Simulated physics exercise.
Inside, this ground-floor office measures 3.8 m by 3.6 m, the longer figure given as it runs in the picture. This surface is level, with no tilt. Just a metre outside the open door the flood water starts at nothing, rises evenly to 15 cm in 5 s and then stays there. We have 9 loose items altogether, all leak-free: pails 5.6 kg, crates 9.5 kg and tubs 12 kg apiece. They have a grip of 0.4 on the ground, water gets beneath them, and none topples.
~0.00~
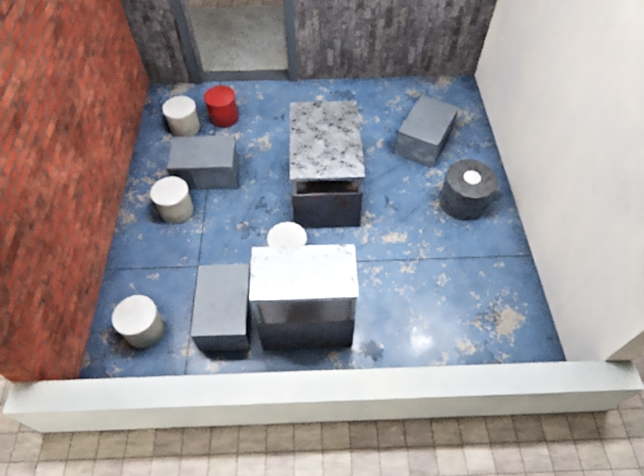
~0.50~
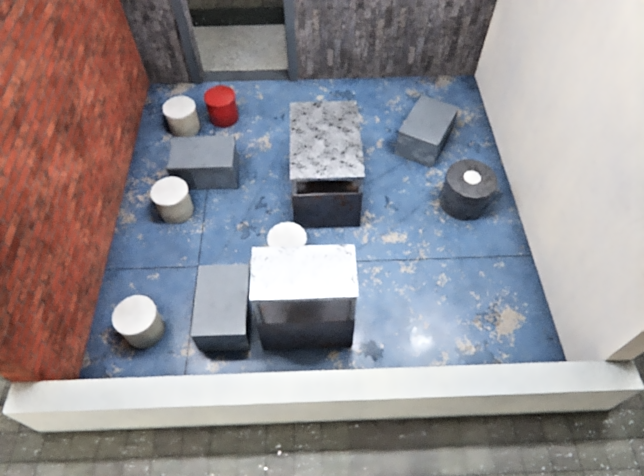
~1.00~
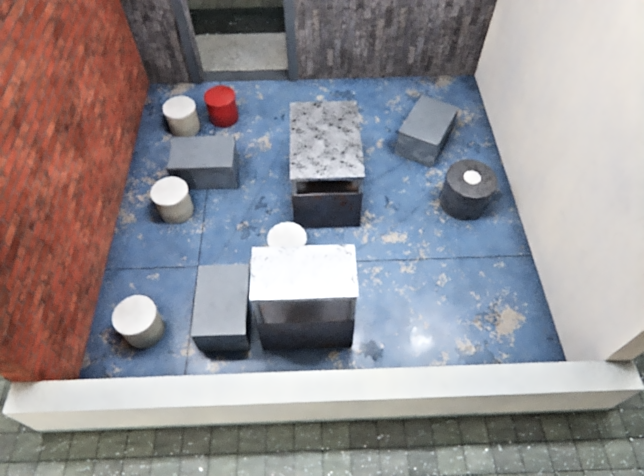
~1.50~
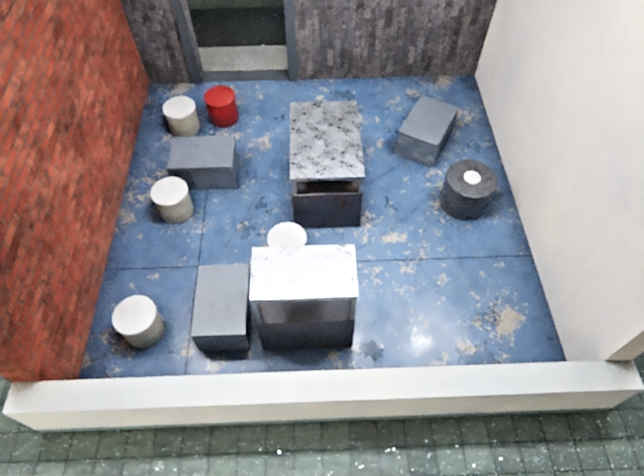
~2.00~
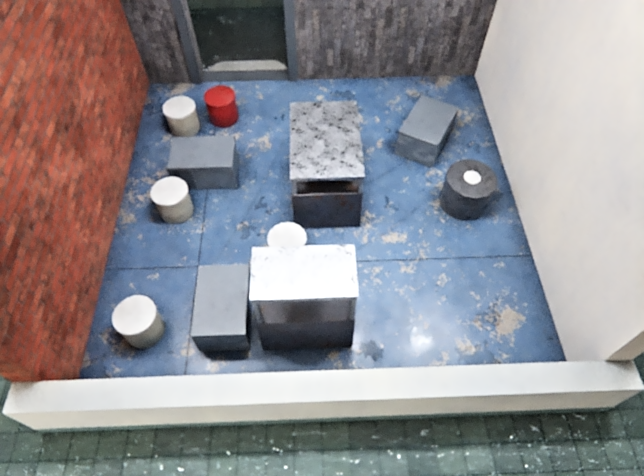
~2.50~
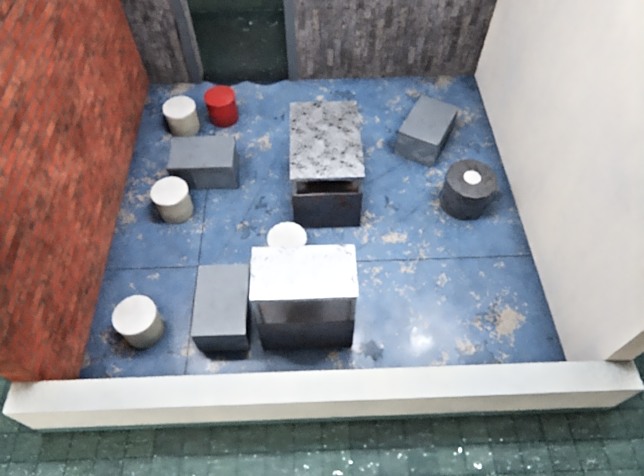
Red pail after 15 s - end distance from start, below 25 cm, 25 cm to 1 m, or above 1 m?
Above 1 m.
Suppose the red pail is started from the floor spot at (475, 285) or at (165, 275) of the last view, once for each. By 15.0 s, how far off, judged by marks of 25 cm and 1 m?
Goes a bit, then goes a bit.
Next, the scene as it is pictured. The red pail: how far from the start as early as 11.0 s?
About 200 cm.
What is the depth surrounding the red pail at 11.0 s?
11 cm or so.
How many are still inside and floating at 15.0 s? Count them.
At that point I count 8.
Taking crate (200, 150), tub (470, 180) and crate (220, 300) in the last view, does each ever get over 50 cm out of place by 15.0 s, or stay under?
The first is bigger, the second not bigger and the third not bigger.
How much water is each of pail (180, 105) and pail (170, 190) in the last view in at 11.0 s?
Depth approx. 7 cm / 10 cm.
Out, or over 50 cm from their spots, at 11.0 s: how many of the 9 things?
I get 4.
After 3.5 s the red pail is near (220, 96), 0.0 m from its start, aground; 0 afloat.
After 6.8 s the red pail is near (256, 169), 1.1 m from its start, aground; 0 afloat.
After 11.0 s the red pail is near (195, 287), 2.2 m from its start, afloat; 5 afloat.
After 15.0 s the red pail is near (273, 261), 2.1 m from its start, afloat; 8 afloat.
